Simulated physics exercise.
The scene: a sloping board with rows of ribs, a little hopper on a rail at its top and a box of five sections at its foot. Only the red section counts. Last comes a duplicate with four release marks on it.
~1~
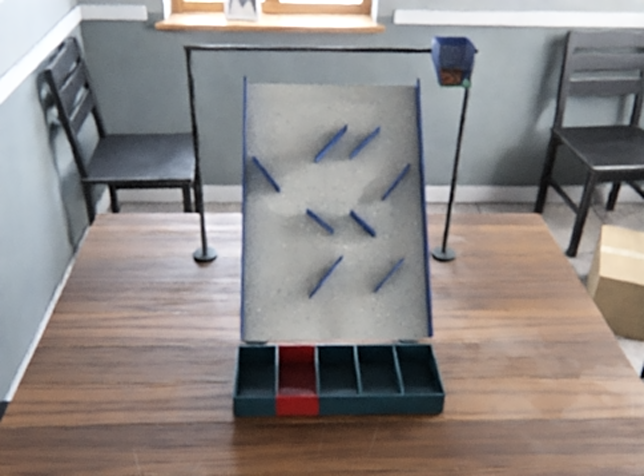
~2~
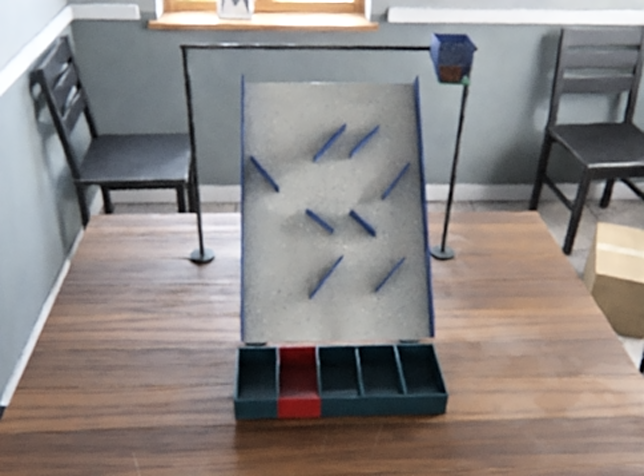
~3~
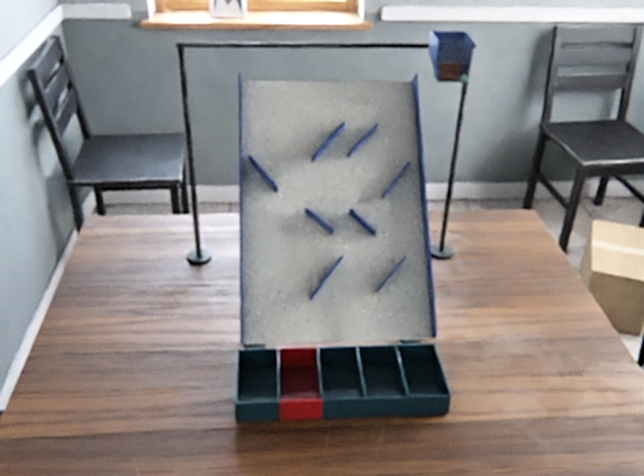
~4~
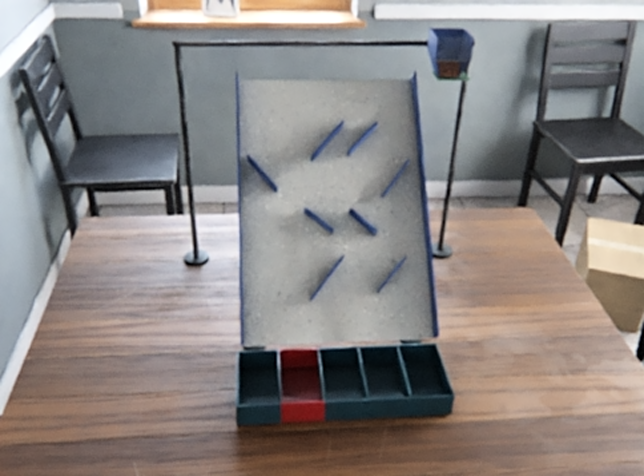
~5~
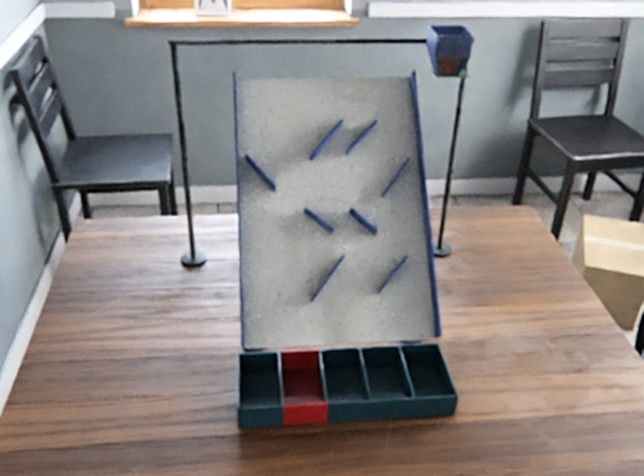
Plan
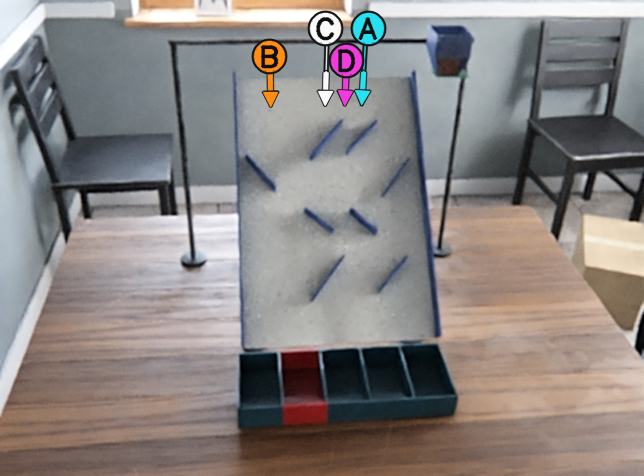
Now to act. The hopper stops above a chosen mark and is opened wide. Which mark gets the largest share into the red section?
Choose B.
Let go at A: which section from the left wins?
The fourth.
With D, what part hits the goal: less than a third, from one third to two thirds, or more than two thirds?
Less than a third.
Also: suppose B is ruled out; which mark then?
That is mark C.
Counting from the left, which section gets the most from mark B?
It is the second one.
On the marked copy, mark A meets the board at (362, 99); mark B meets the board at (270, 101); mark C meets the board at (325, 100); mark D meets the board at (344, 100).
For mark A, a stray few in the red section, nearly all in other sections, a stray few held on the board, a stray few outside the box.
For mark B, about half in the red section, about a third in other sections, a small part outside the box.
For mark C, about a third in the red section, about half in other sections, a small part outside the box.
For mark D, a small part in the red section, nearly all in other sections.
